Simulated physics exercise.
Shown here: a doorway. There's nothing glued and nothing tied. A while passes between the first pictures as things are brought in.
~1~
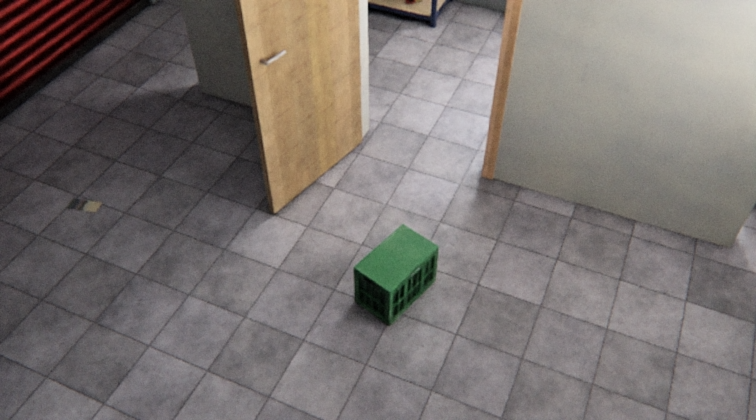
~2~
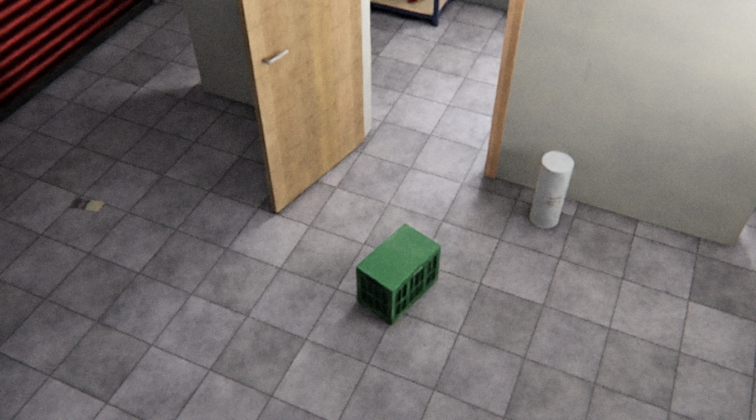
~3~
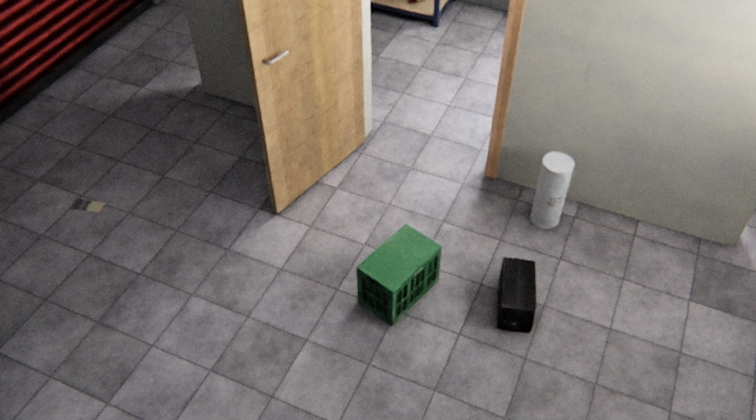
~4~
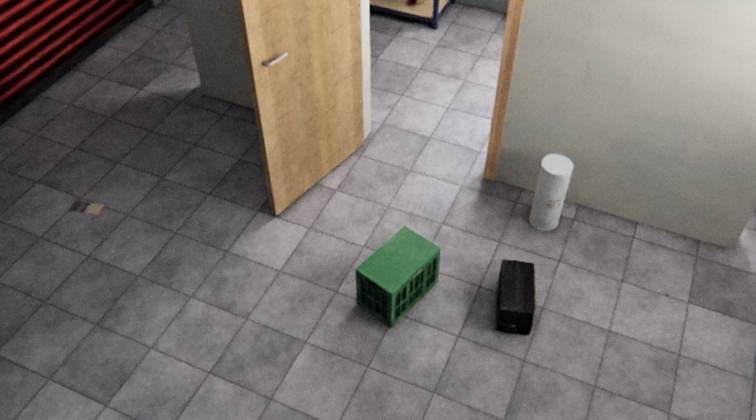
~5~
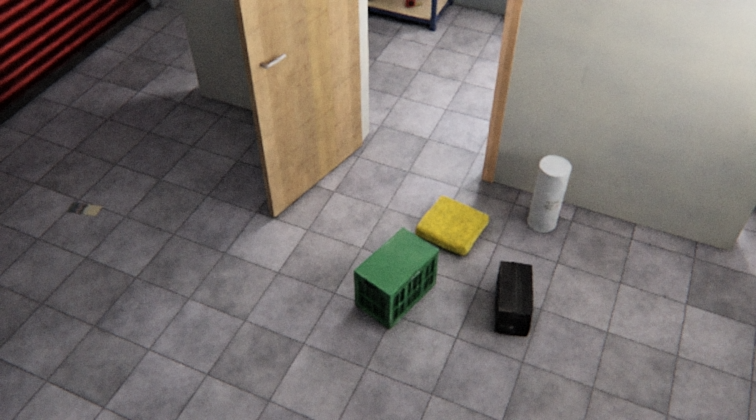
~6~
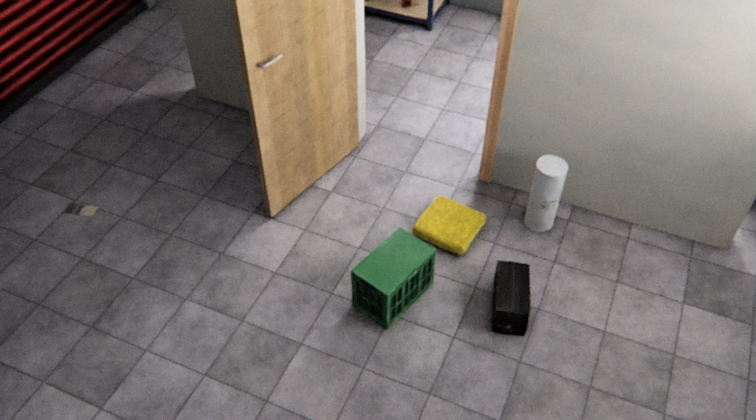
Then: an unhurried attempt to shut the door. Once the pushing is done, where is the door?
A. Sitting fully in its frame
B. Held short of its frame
Sitting fully in its frame.
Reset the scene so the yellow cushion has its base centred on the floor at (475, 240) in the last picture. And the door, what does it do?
Observation: Afterwards the door travels the full way.
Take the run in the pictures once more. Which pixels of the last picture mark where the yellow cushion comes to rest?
The object finishes roughly at pixel (468, 228).
Then, 0.70 s later than the last frame, door 86° open.
Then, 1.40 s later than the last frame, door 52° open.
Then, 1.80 s later than the last frame, door 32° open; yellow cushion moved a little near (462, 227).
Then, 2.10 s later than the last frame, door 17° open; yellow cushion moved a little near (468, 228).
When it is over, door 0° open; all 4 as before. End places, in pixels of the last picture, yellow cushion near (468, 228).
